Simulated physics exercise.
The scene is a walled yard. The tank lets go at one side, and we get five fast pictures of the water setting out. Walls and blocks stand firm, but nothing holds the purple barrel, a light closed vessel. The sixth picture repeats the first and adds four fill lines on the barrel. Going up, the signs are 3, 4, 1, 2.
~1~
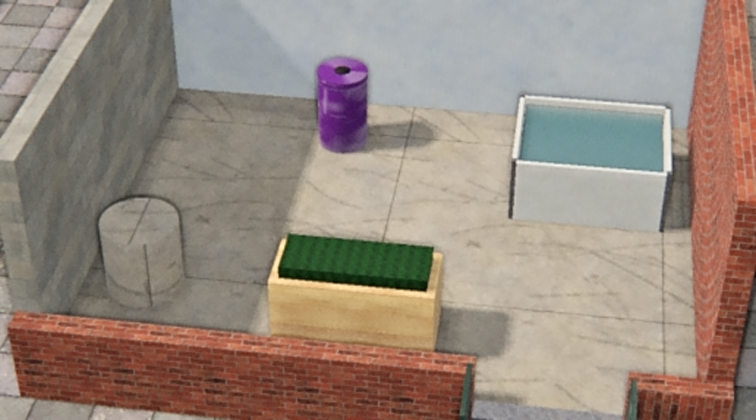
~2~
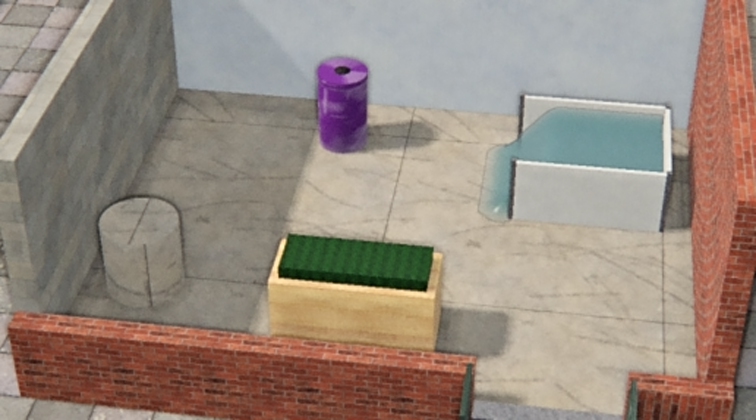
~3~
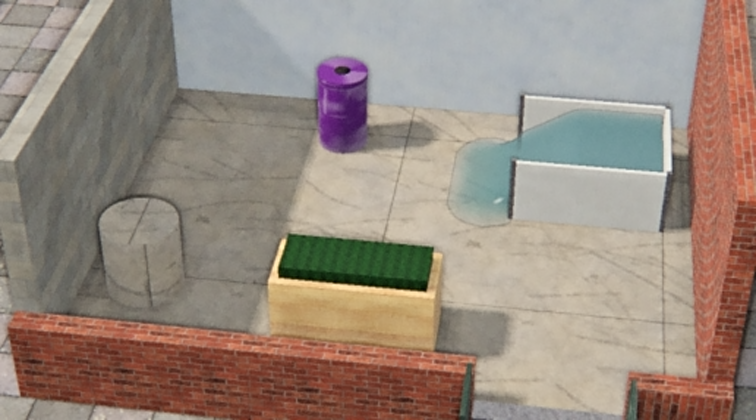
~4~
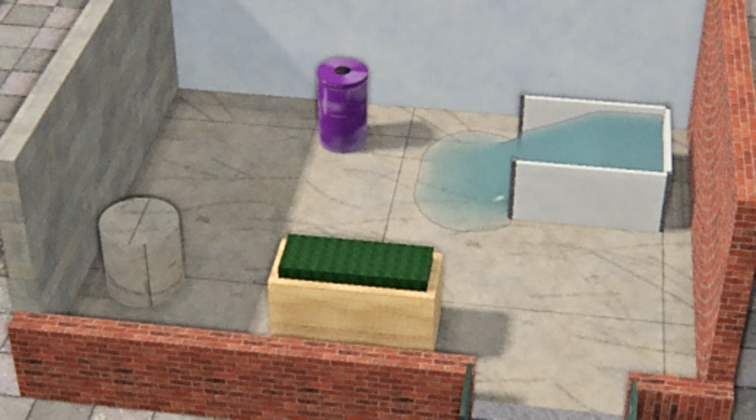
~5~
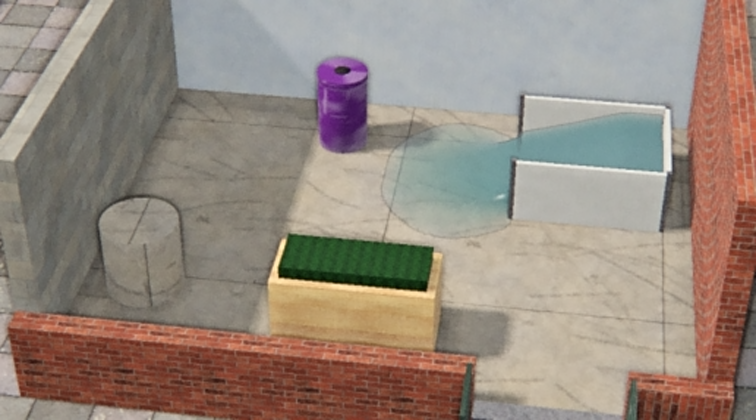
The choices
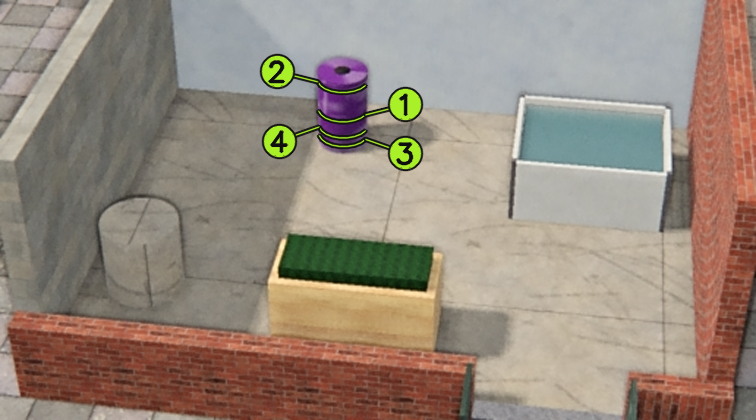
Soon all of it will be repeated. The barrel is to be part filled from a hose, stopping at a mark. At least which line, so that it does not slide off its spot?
Take 1.
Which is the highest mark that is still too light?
That is mark 4.
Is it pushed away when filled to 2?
No, not at all.
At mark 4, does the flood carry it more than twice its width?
No, it does not.
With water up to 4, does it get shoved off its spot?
Yes, it does.
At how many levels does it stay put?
Two of the four.
On the marked copy, 1 at (339, 121); 2 at (338, 92); 3 at (339, 146); 4 at (339, 137); from the bottom up 3, 4, 1, 2.
If 1 is chosen, it does not move.
If 2 is chosen, it does not move.
If 3 is chosen, it is pushed about 3 times its own width away.
If 4 is chosen, it is pushed about its own width away.
